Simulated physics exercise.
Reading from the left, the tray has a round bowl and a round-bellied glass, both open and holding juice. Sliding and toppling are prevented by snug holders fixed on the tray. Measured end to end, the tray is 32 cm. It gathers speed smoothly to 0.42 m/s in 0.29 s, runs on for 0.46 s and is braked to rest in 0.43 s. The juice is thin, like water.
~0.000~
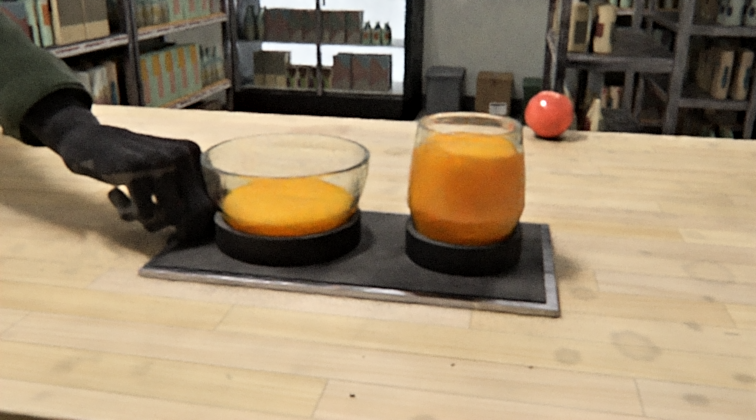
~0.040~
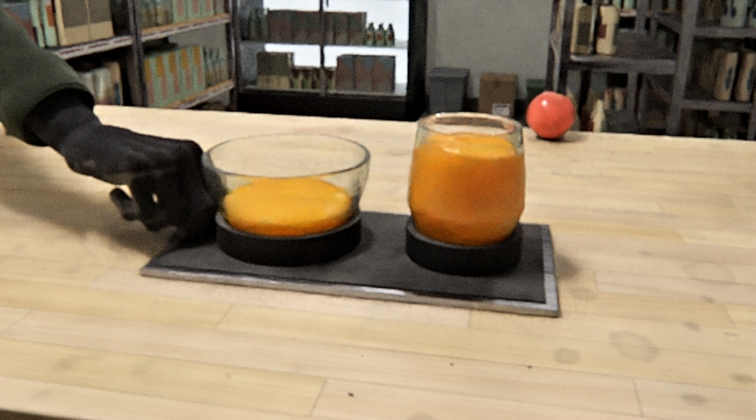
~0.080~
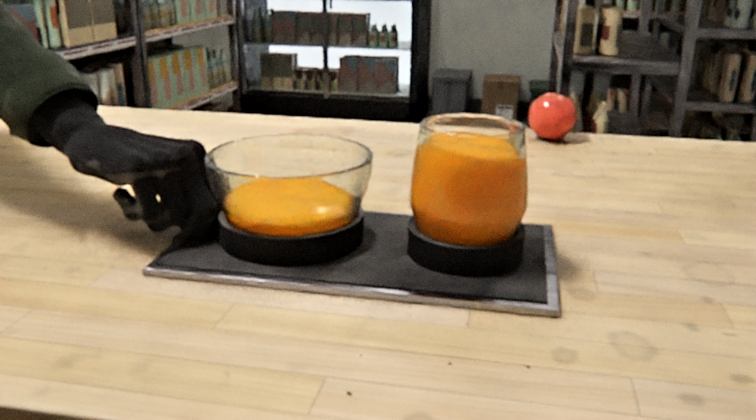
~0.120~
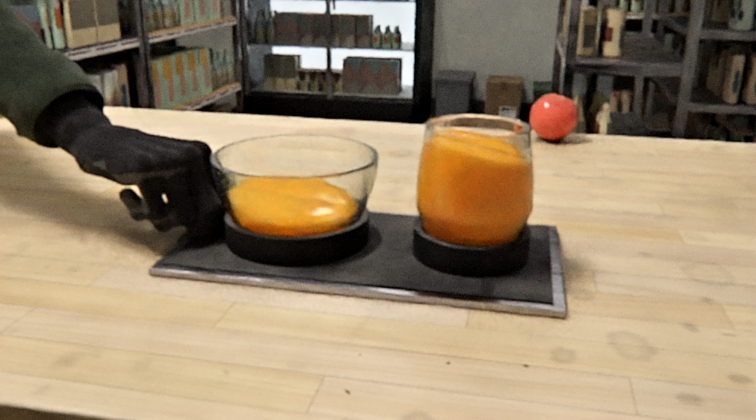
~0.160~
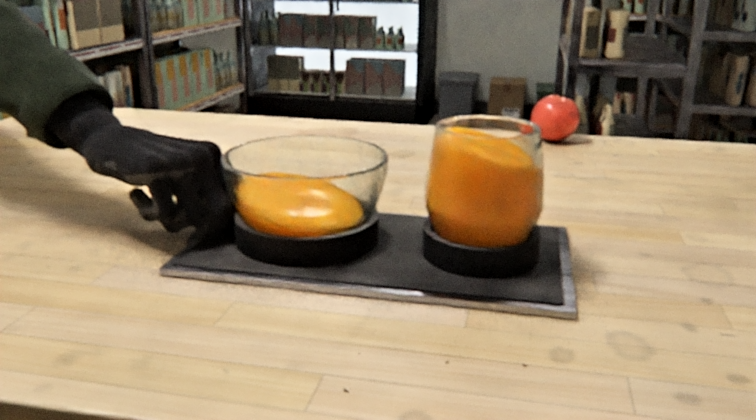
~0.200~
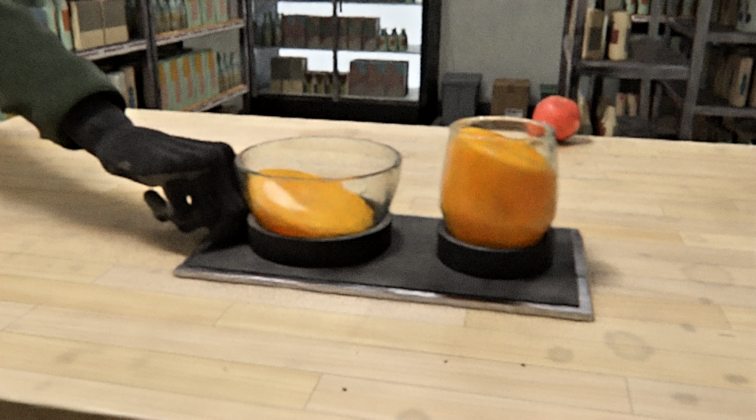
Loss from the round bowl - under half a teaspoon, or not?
It is going to be okay.
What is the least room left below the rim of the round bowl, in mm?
Peak gap to rim: Around 12 mm.
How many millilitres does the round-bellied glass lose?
Roughly 0 ml.
By 0.51 s the tray moves at 0.42 m/s; losses from the left are 0, 0 ml.
By 0.81 s the tray moves at 0.40 m/s; losses from the left are 0, 0 ml.
By 1.12 s the tray moves at 0.02 m/s; losses from the left are 0, 0 ml.
By 1.43 s the tray moves at 0.00 m/s; losses from the left are 0, 0 ml.
At rest losses from the left are 0, 0 ml.
